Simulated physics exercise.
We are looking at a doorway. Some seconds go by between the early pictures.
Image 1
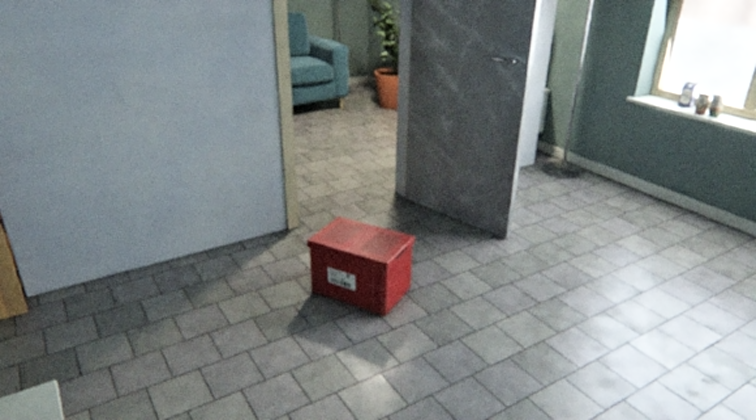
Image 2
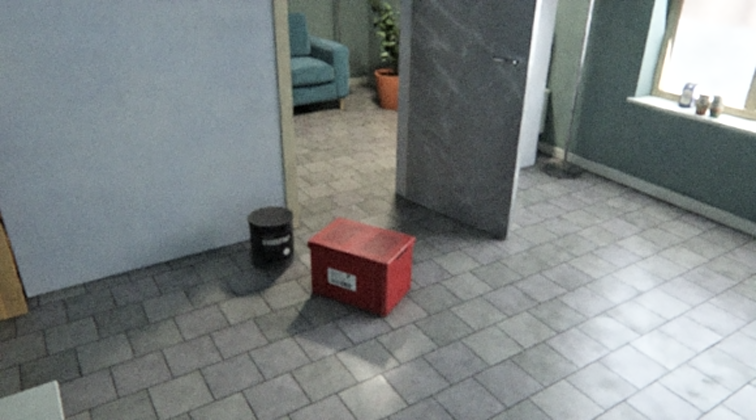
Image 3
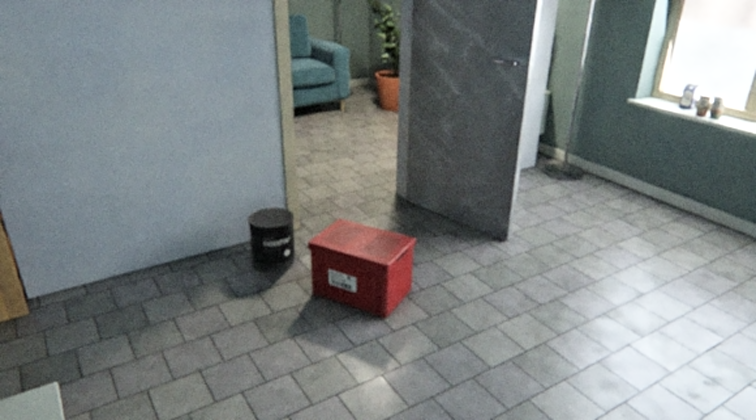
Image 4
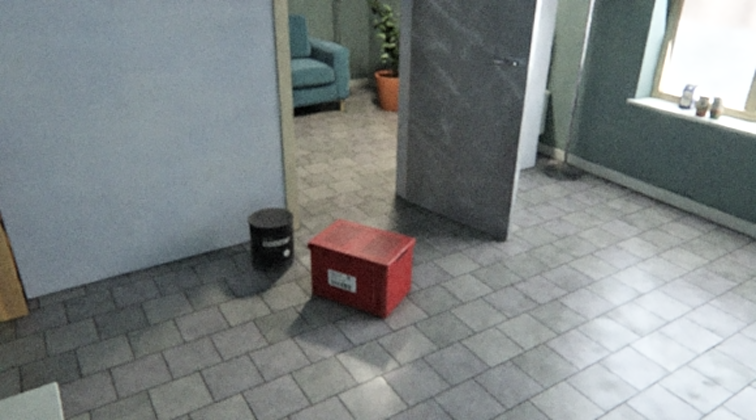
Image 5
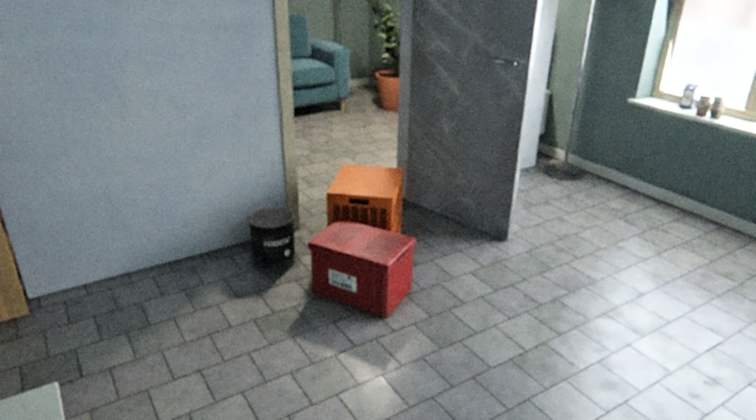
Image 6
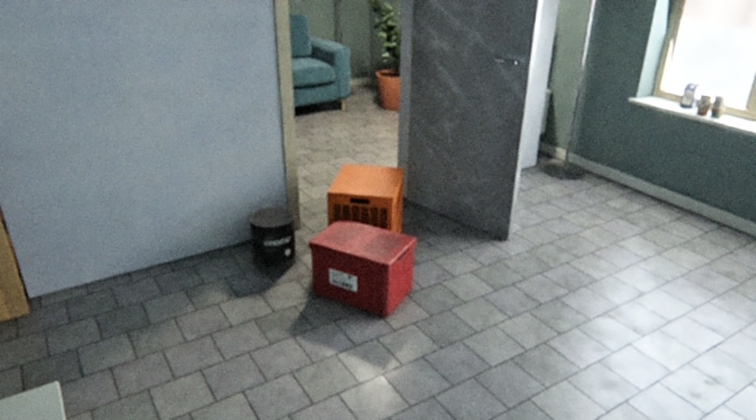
In a doorway, a black pail and then an orange chest appear near a red tote.
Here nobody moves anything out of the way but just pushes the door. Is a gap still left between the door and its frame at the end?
Yes, a gap remains.
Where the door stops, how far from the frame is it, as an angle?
Close to 50 degrees, I'd say.
Then, 0.50 s past the last view, door 90° open.
Then, 0.80 s past the last view, door 73° open.
Then, 1.10 s past the last view, door 54° open.
Finally, door 50° open; all 3 still in place. Final places as the last picture's camera would see them, orange chest near (365, 213).
